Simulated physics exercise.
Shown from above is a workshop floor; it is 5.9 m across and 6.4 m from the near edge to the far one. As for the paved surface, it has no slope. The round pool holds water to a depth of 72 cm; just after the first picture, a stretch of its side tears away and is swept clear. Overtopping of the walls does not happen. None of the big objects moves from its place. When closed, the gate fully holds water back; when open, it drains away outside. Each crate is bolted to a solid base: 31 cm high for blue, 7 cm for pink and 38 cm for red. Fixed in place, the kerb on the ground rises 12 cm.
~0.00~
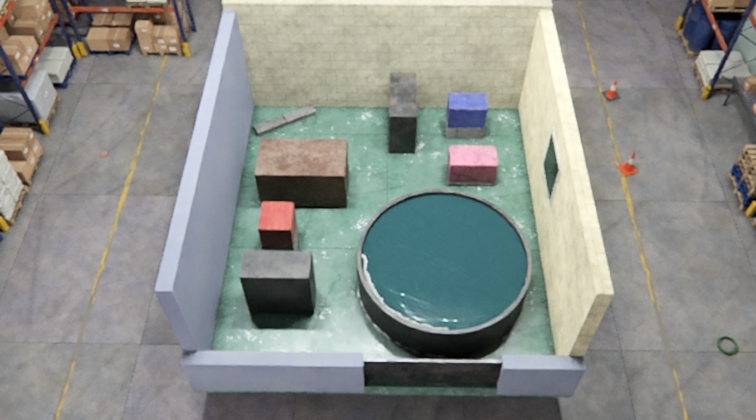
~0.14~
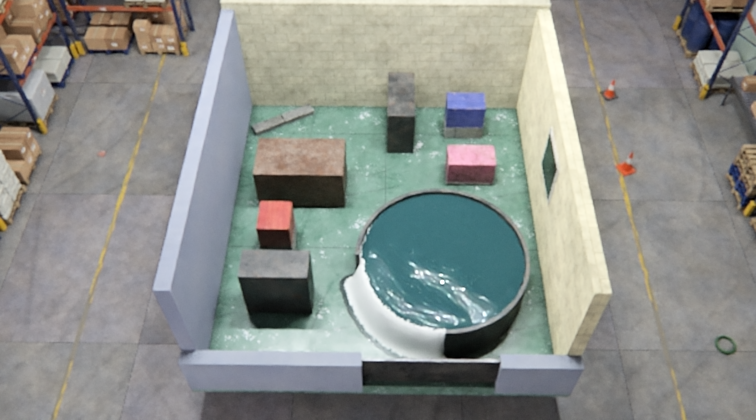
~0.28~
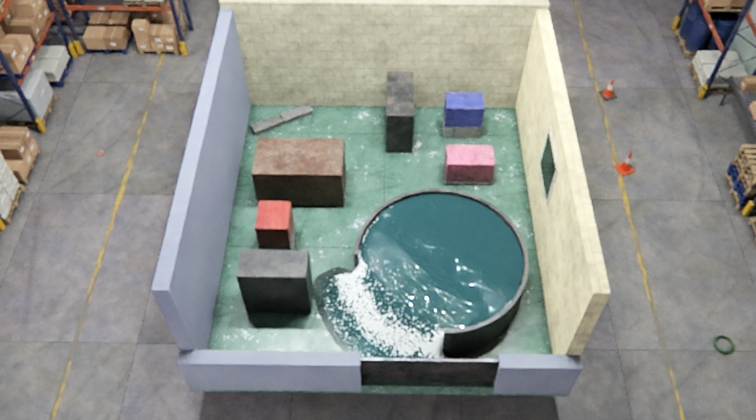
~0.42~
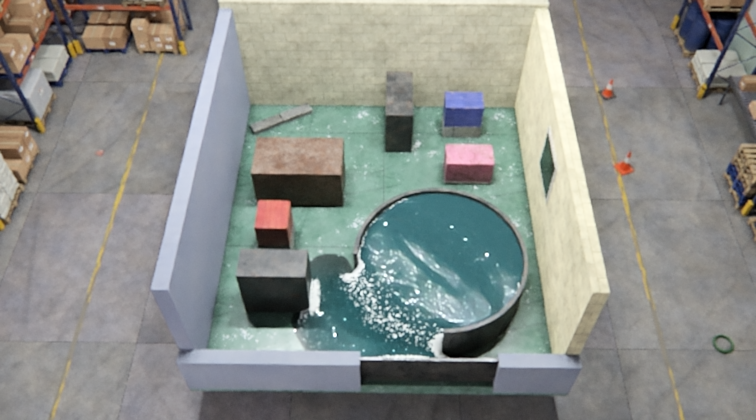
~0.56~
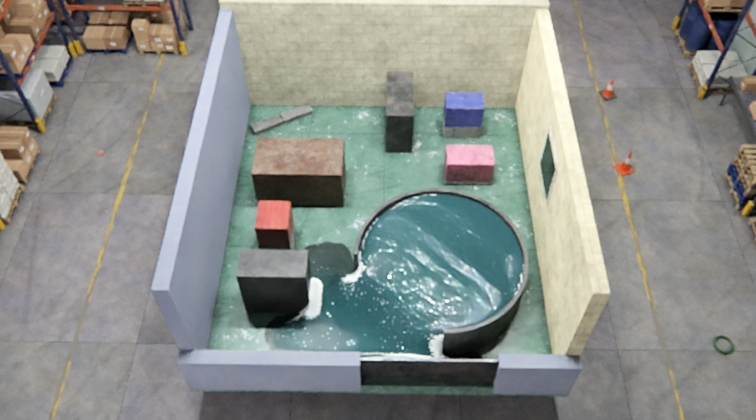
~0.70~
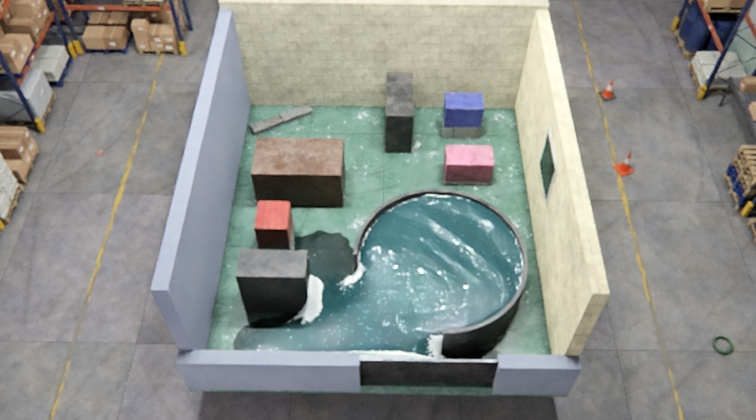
Water bursts white and frothy through a gap torn in the lower left side of a round, dark-walled pool, then spreads across the green floor, around the dark block at left and along the front kerb. The walled workshop area is seen from high above by a still camera. Brown and red blocks stand left, a dark upright block at the back, and blue and pink ones right.
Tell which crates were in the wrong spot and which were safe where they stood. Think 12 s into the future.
Blue crate safe spot, pink crate wrong spot, red crate safe spot.
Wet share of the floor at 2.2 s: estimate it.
Covered: Roughly 45 %.
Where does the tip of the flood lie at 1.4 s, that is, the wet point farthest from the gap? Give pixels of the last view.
About (229, 231) in the last view.
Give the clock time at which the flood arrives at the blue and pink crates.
Arrival times - blue 4.0 s, pink 3.4 s.
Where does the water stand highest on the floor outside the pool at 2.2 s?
Look around (207, 350).
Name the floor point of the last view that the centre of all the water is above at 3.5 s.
About (355, 283).
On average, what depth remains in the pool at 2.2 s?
Mean depth: Some 34 cm.
After 1.4 s water covers 30 % of the floor and is deepest (73 cm) near (214, 370); blue plinth not reached, pink plinth not reached, red plinth reached.
After 2.2 s water covers 45 % of the floor and is deepest (66 cm) near (207, 350); blue plinth not reached, pink plinth not reached, red plinth reached.
After 3.5 s water covers 65 % of the floor and is deepest (50 cm) near (251, 108); blue plinth not reached, pink plinth reached, red plinth reached.
After 7.0 s water covers 100 % of the floor and is deepest (28 cm) near (251, 108); blue plinth reached, pink plinth reached, red plinth reached.
After 12.0 s water covers 100 % of the floor and is deepest (20 cm) near (254, 137); highest at the blue plinth 20 cm, highest at the pink plinth 22 cm, highest at the red plinth 28 cm.
